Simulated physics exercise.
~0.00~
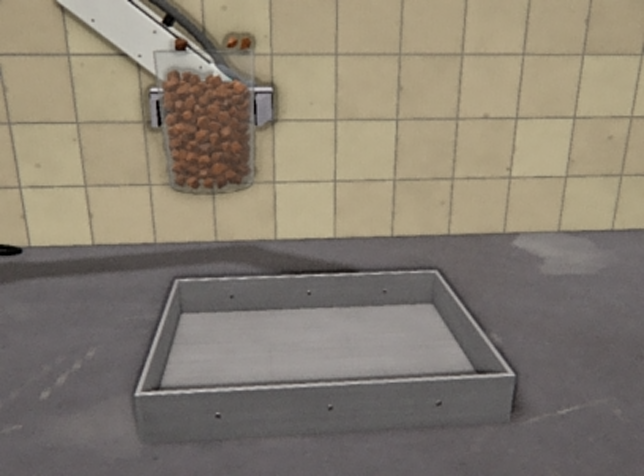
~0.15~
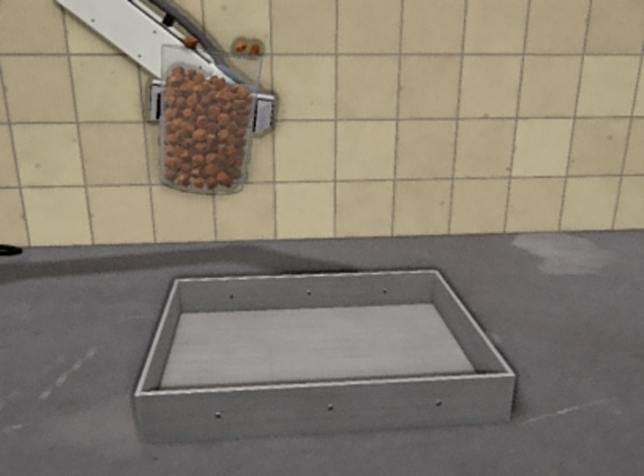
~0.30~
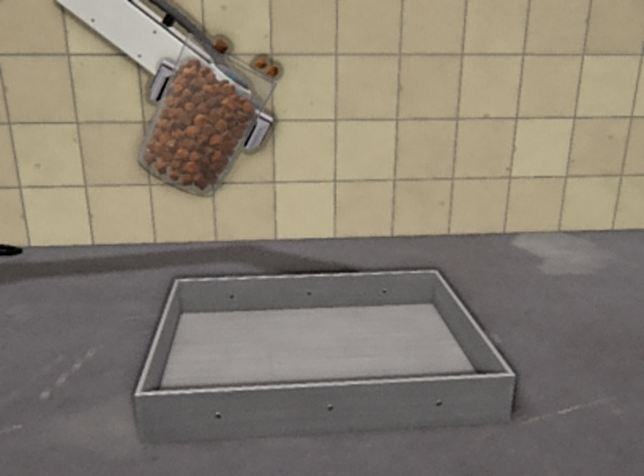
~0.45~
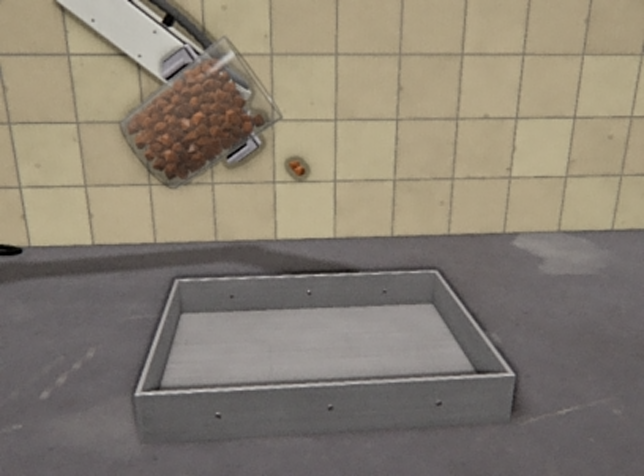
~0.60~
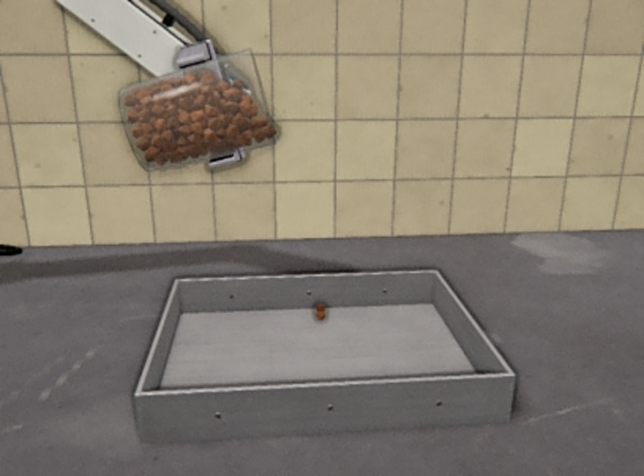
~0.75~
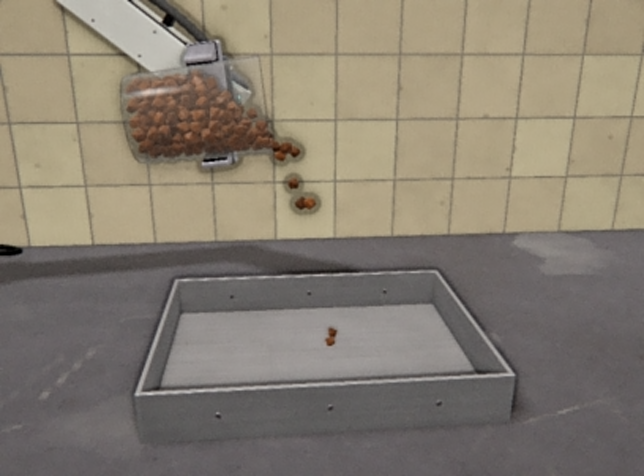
Clear cup of brown pellets tilting rightward in a robot arm's grip, a few pellets dropping into a grey tray below.
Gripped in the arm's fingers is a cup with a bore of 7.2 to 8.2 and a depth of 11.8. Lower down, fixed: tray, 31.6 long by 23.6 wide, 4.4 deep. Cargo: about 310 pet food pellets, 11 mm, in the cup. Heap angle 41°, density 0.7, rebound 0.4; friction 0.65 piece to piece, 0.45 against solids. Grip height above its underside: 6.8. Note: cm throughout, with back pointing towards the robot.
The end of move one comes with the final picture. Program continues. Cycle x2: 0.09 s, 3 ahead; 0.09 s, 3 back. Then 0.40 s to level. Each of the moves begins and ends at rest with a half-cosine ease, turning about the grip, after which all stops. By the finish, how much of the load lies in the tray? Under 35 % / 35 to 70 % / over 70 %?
35 to 70 %.
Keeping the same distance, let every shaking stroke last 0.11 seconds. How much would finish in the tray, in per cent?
It would be some 35 %.
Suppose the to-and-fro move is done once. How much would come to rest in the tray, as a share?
Roughly 35 in a hundred.
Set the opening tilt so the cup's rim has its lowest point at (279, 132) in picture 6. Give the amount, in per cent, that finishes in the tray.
It comes out near 20 percent.
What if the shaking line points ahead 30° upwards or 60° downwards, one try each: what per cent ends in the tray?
Result: Approx. 65 % and 10 %, one try each.
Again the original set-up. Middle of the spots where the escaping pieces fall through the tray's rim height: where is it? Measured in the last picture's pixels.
I'd say somewhere around (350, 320).
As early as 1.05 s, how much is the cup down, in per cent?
Near 30 in a hundred parts have gone so far.
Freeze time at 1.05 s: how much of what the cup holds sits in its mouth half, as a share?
Roughly 65 per cent.
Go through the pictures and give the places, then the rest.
The first frame shows cup middle at (209, 122), level; upper third of the load around (206, 97), from x 165 to 245, top at y 45; 312 in the cup.
The second frame shows cup middle at (207, 122), tilted 8° forward; upper third of the load around (204, 98), from x 170 to 255, top at y 45.
The third frame shows cup middle at (204, 121), tilted 29° forward; upper third of the load around (204, 99), from x 150 to 270, top at y 45.
The fourth frame shows cup middle at (200, 118), tilted 55° forward; upper third of the load around (203, 98), from x 135 to 300, top at y 65; 310 in the cup, 2 in flight or on a rim.
The fifth frame shows cup middle at (199, 114), tilted 76° forward; upper third of the load around (192, 98), from x 130 to 320, top at y 80; 310 in the cup, 2 in the tray.
The sixth frame shows cup middle at (198, 113), tilted 84° forward; upper third of the load around (180, 96), from x 130 to 330, top at y 75; 305 in the cup, 2 in the tray, 5 in flight or on a rim.
By 1.05 s, tilted 84° forward, highest piece 28 above the table; 226 in the cup, 45 in the tray, 41 in flight or on a rim.
By 1.36 s, tilted 27° forward, highest piece 30 above the table; 161 in the cup, 145 in the tray, 6 in flight or on a rim.
By 1.71 s, level, highest piece 27 above the table; 161 in the cup, 151 in the tray.
By 2.76 s, level, highest piece 27 above the table; 161 in the cup, 151 in the tray.
Final count, 161 in the cup, 151 in the tray. That is 48 % in the tray.
